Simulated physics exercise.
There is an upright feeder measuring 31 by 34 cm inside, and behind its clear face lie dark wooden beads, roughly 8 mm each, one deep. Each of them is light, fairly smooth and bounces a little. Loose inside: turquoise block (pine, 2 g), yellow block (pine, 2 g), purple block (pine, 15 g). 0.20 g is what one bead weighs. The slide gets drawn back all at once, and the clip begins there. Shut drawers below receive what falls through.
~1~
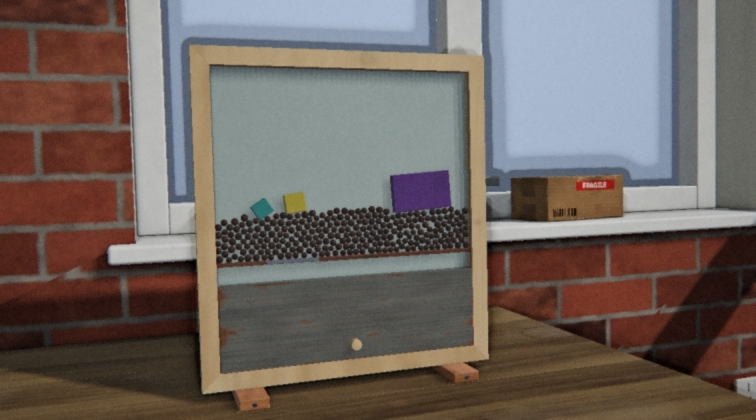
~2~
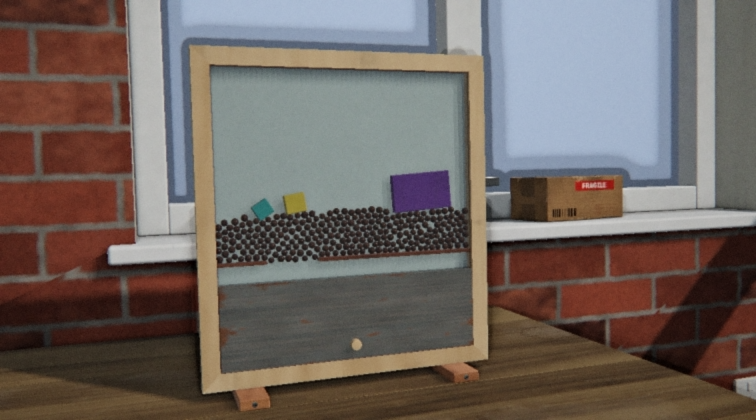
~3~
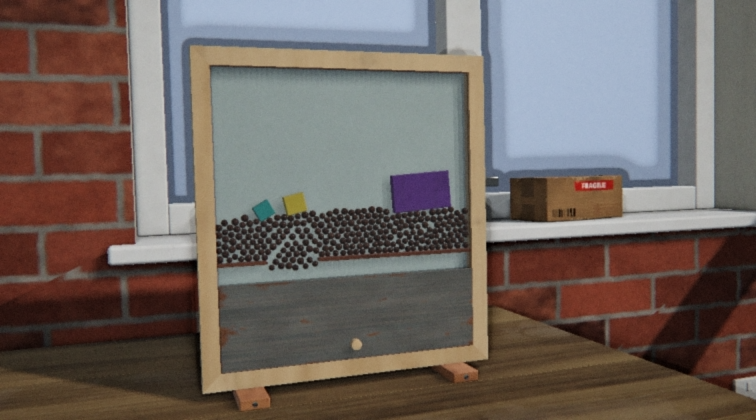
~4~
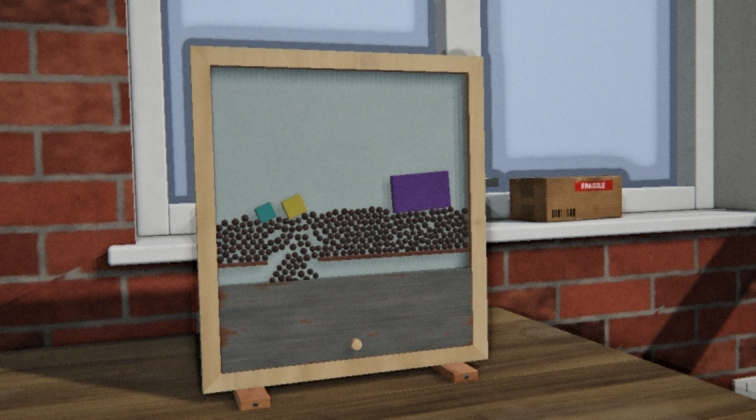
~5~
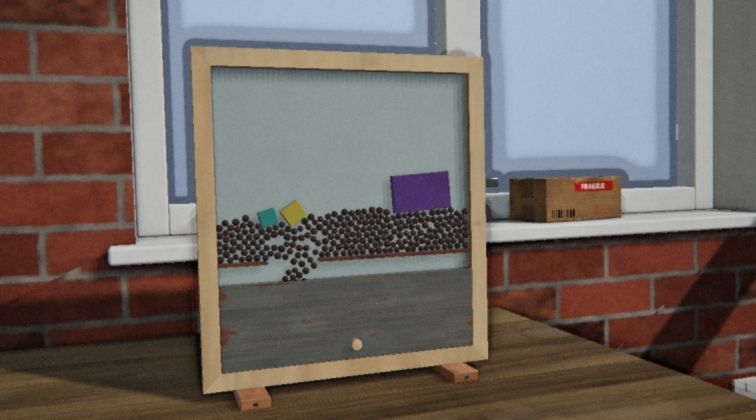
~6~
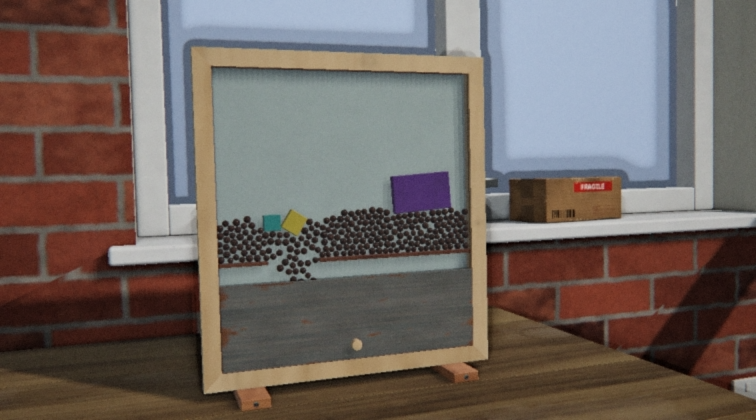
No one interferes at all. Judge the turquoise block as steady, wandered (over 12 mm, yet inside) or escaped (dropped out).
Escaped.
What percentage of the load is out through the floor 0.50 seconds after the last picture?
Some 35 per cent.
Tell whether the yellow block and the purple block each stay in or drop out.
Yellow block out, purple block stays in.
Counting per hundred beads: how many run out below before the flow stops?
Roughly 45 %.
Then, 0.15 s later than the last picture, 25 % are out; turquoise block moved 8.4 cm tilted 66°; yellow block below the floor; purple block moved 0.0 cm tilted 4°.
Then, 0.50 s later than the last picture, 35 % are out; turquoise block below the floor; yellow block below the floor; purple block moved 0.0 cm tilted 4°.
Then, 1.20 s later than the last picture, 45 % are out; turquoise block below the floor; yellow block below the floor; purple block moved 0.4 cm tilted 5°.
All still 1.6 s after it, 45 % are out; turquoise block below the floor; yellow block below the floor; purple block moved 0.4 cm tilted 5°.
